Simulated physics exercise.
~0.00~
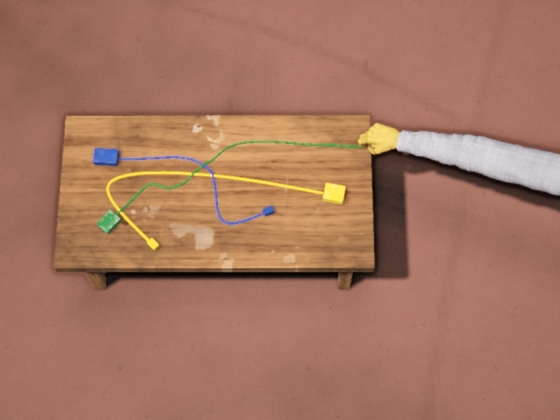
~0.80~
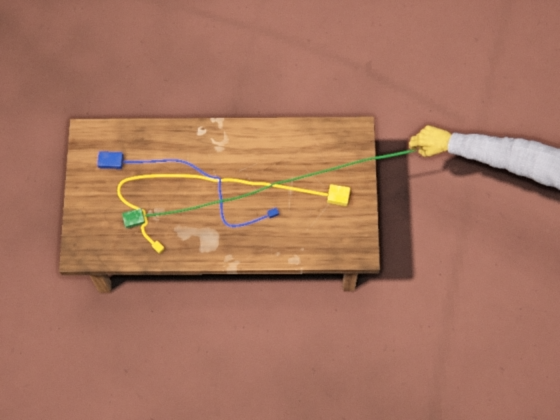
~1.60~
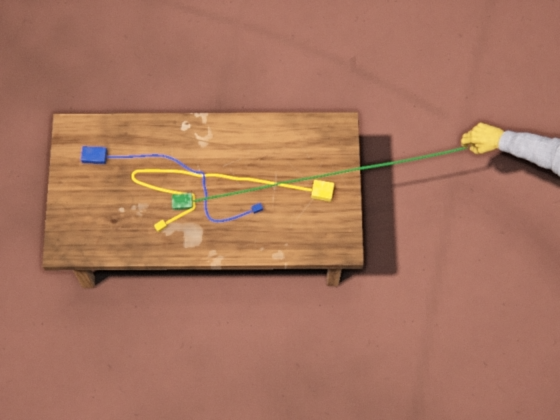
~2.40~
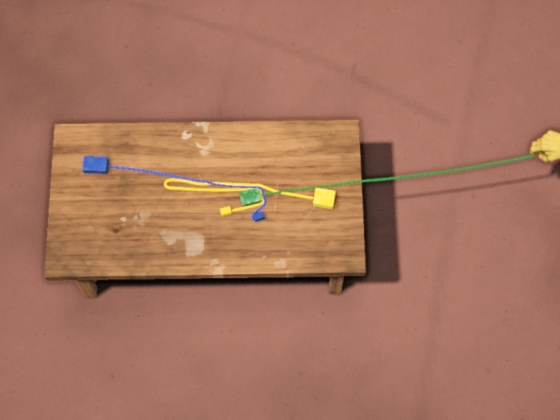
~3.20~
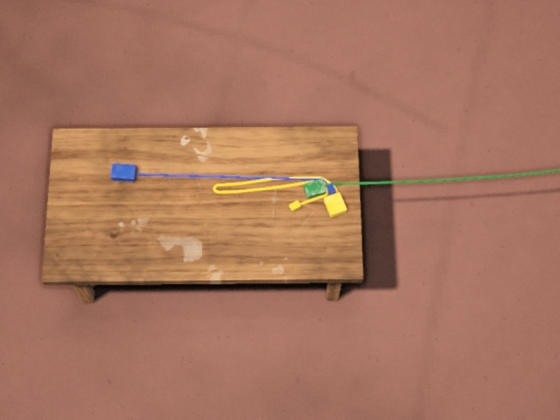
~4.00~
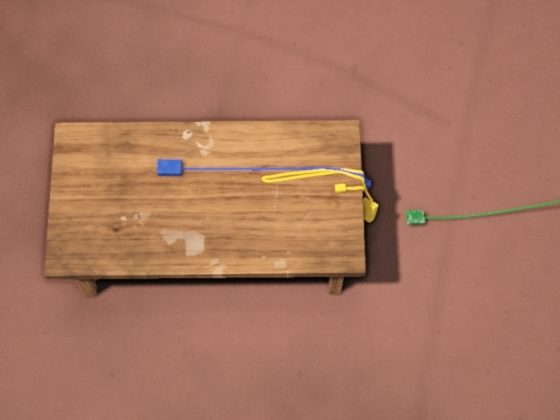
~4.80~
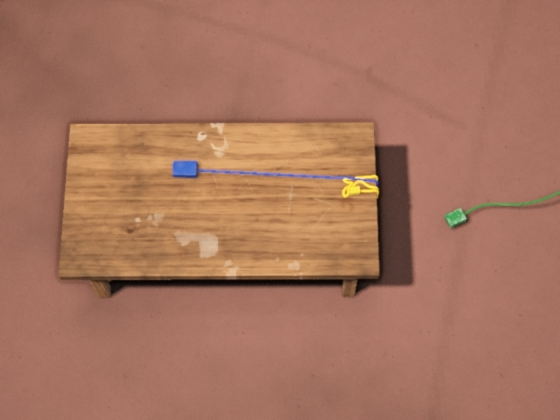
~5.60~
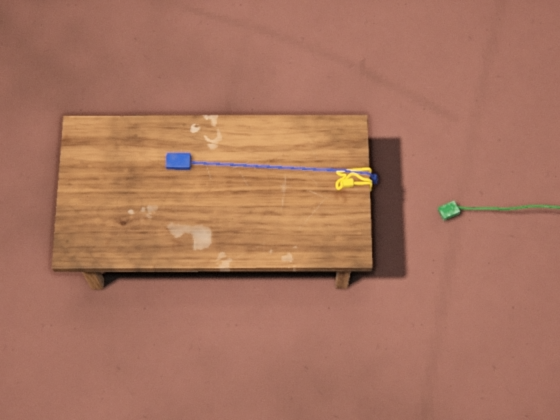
A wooden workbench stands on a reddish-brown floor, seen from high above by a slightly swaying camera. Three overlapping leads lie on it, with the blue charger at upper left, the green one at lower left and the yellow one toward the right. A yellow-gloved hand in a pale sleeve draws the green lead out past the right edge. Its charger slides rightward, dragging the yellow and blue leads along, and drops off the edge. Finally the green charger lies clear to the right, the yellow lead is bunched at the edge, and the blue charger rests nearer the middle, its lead stretched rightward.
